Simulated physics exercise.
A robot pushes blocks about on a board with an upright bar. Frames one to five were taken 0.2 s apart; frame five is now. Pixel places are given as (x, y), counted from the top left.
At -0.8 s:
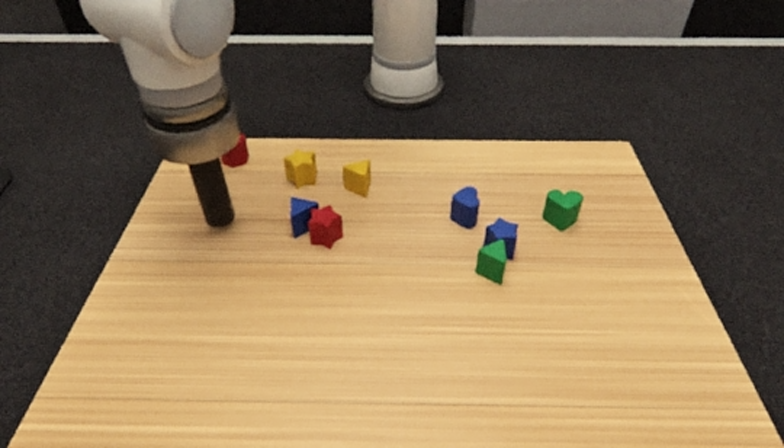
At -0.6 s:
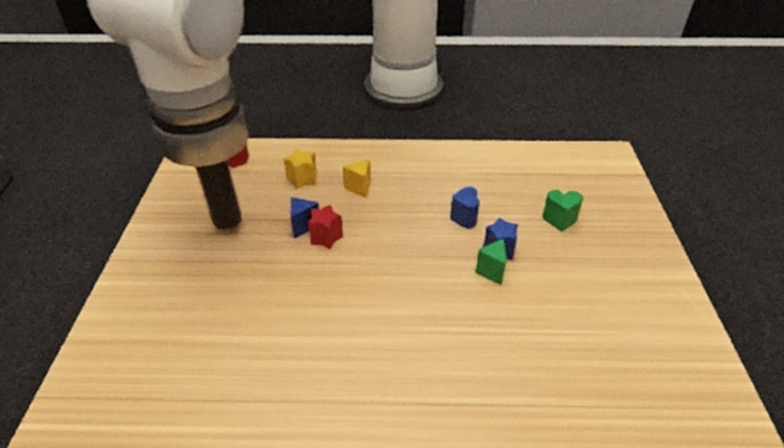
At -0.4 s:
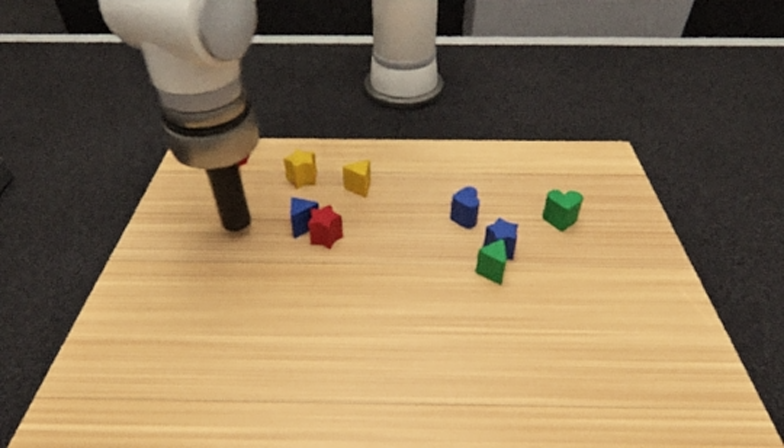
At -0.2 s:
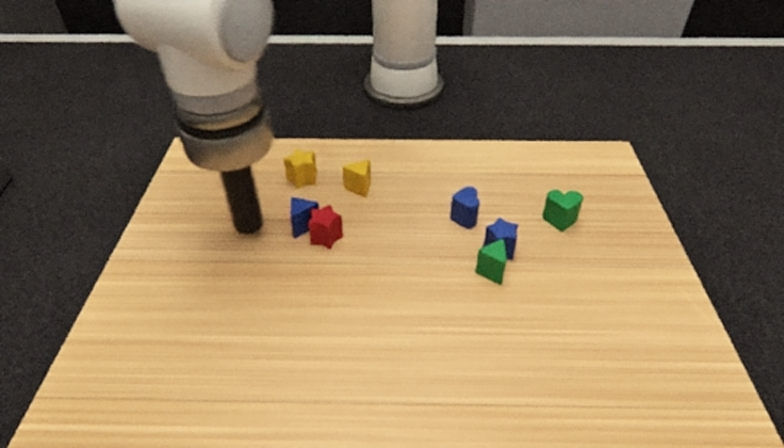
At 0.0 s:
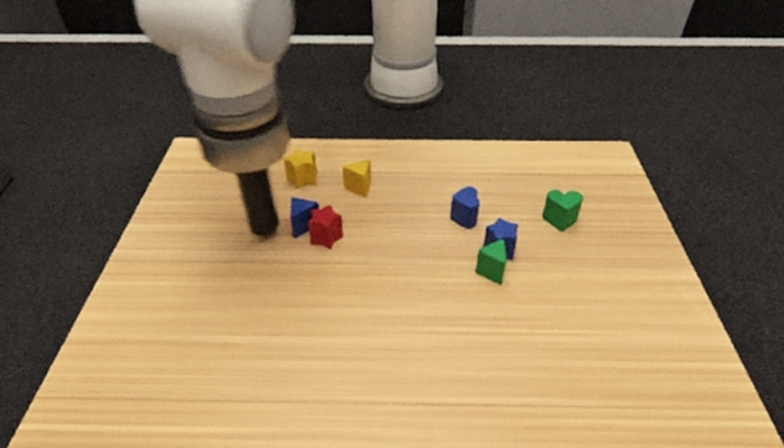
A robot arm with a dark upright bar moved slowly to the right across a wooden board, nearing a blue three-sided block beside a red star, while the colored blocks all stayed still.
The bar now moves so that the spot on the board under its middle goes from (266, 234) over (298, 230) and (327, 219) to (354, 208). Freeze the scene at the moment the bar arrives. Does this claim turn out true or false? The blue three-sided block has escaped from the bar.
My answer: False.
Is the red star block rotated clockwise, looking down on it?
Yes, that is what happens.
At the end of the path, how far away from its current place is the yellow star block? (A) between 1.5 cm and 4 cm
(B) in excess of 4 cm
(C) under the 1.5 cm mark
Correct choice: C.
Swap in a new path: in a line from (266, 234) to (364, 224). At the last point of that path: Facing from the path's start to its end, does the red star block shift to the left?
No, that is not what happens.
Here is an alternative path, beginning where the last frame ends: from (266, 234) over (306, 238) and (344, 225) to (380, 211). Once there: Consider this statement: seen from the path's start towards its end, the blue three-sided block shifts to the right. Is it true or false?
It is false.
What follows on the original path. One third of the way, bar at (298, 222); blue three-sided block at (319, 199), turned 25° anticlockwise; red star block at (330, 216), turned 30° clockwise.
Two thirds of the way, bar at (328, 211); blue three-sided block at (349, 190); red star block at (336, 215), turned 60° clockwise.
At the end, bar at (354, 199); blue three-sided block at (376, 182); yellow star block not moved; red star block at (336, 215), turned 60° clockwise; yellow three-sided block not moved.
